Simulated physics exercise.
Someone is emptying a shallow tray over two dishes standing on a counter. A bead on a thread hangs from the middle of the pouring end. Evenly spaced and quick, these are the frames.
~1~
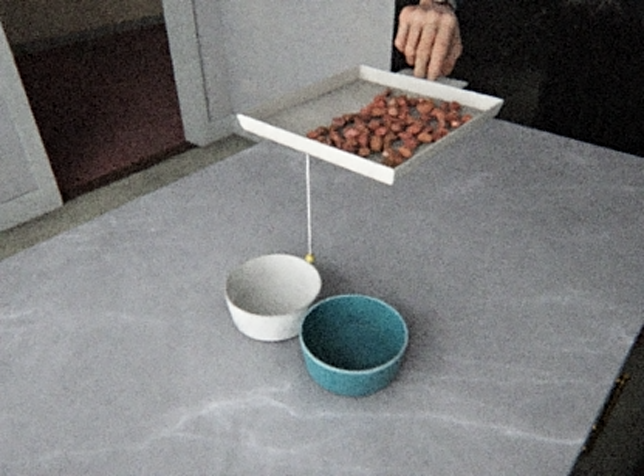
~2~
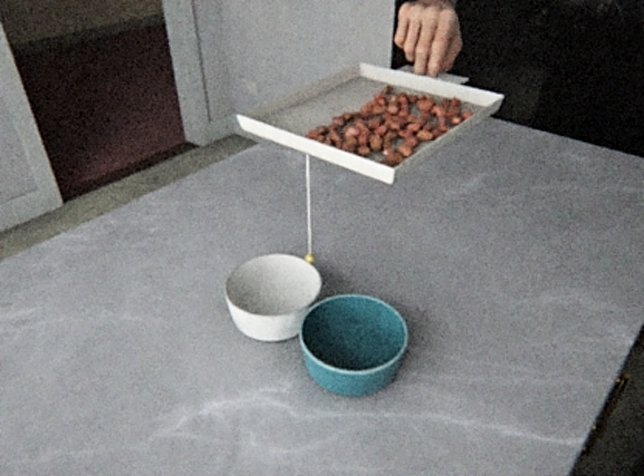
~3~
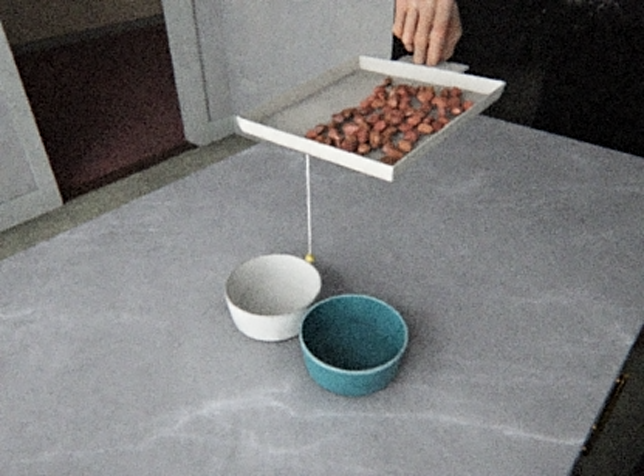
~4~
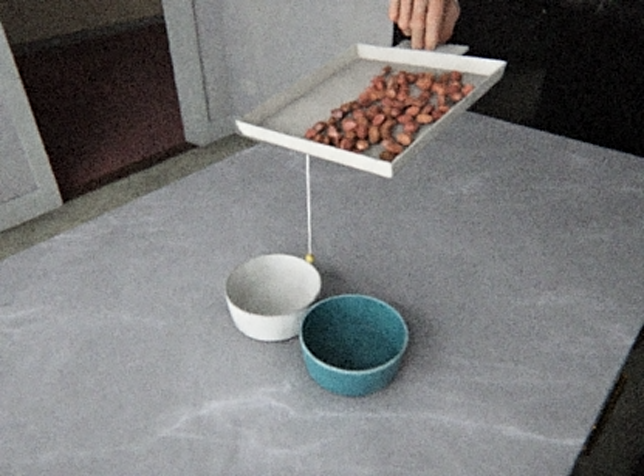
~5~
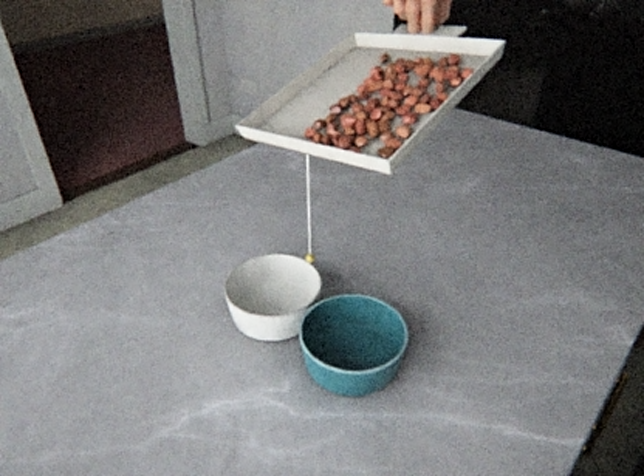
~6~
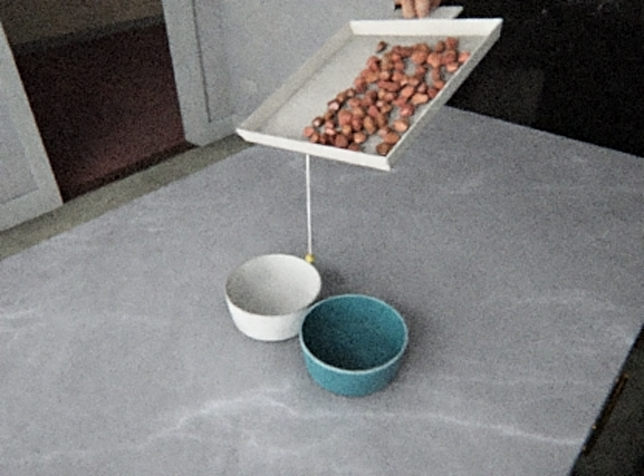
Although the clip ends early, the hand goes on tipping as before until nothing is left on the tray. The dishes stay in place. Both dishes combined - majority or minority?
Minority.
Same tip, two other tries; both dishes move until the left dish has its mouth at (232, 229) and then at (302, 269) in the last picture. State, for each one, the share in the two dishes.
First placement: 70 per cent; second placement: 20 per cent.
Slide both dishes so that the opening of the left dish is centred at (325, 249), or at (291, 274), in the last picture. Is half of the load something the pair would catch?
A minority, then a minority.
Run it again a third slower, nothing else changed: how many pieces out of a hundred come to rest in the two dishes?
Something like 40 percent, give or take.
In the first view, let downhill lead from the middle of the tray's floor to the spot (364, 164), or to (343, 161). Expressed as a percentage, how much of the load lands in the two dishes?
70 % and 90 %, roughly.
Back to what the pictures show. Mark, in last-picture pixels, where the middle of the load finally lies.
The centre comes to rest near (240, 272).
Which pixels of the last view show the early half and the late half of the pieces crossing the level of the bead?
Near (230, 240) and later near (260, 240).
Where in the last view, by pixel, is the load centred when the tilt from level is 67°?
The load is centred near (284, 130).
Just after the last frame, tray tipped steeply; almost all on the tray; about a tenth in the air.
A moment on, tray tipped past a quarter turn; about a tenth on the tray; roughly a quarter in the left dish; roughly half outside both; roughly a quarter in the air.
Further on, tray tipped past a quarter turn; roughly a quarter in the left dish; roughly two thirds outside both.
When it is over, tray tipped past a quarter turn; not one in the right dish; roughly a quarter in the left dish; roughly two thirds outside both.
